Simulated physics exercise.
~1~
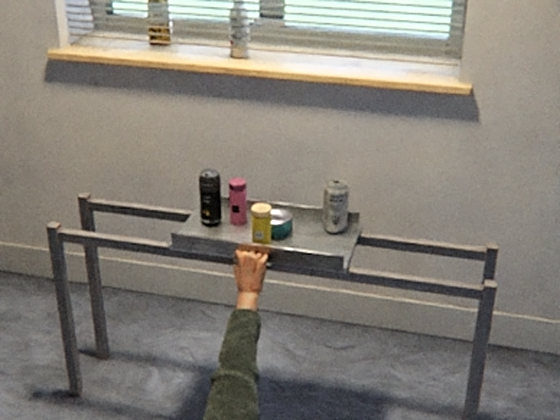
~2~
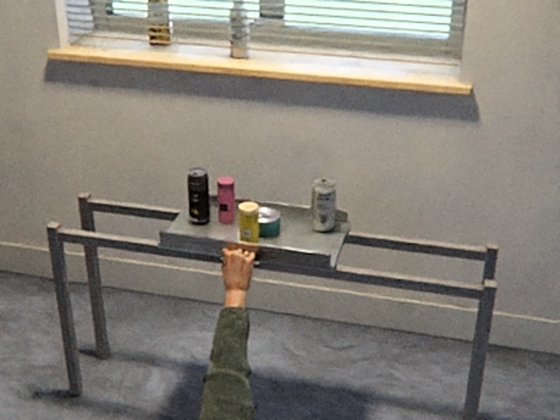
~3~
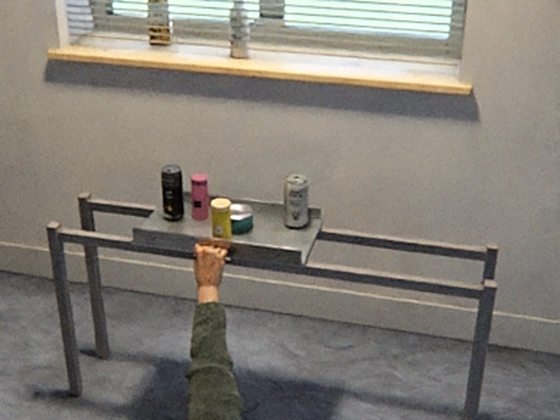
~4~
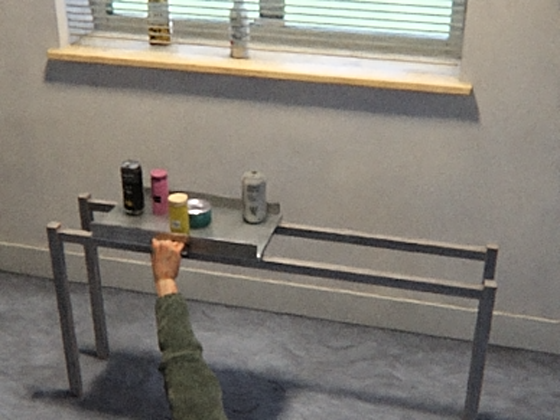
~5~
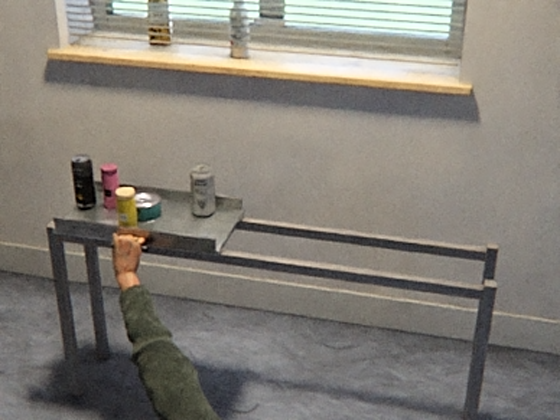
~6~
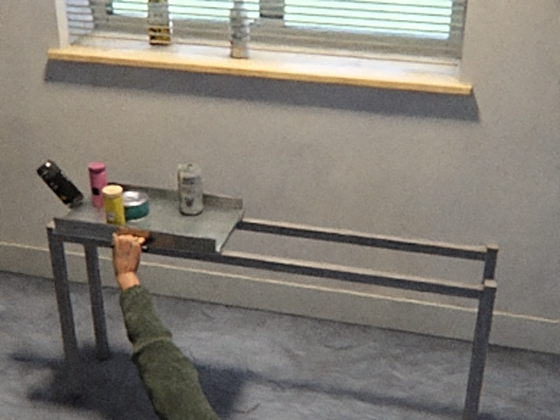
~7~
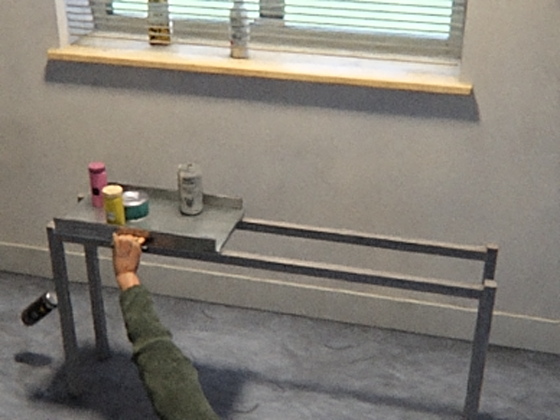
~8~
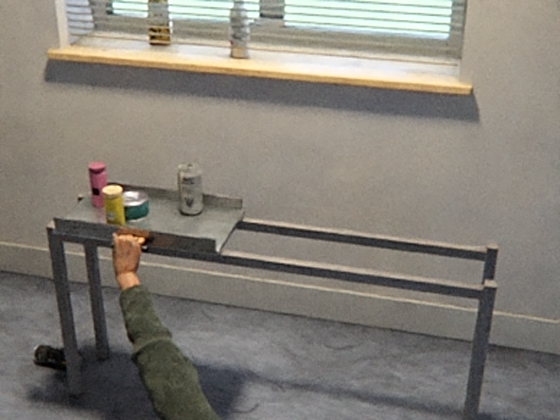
A hand slides a tray left along rails until the black can topples off onto the floor.
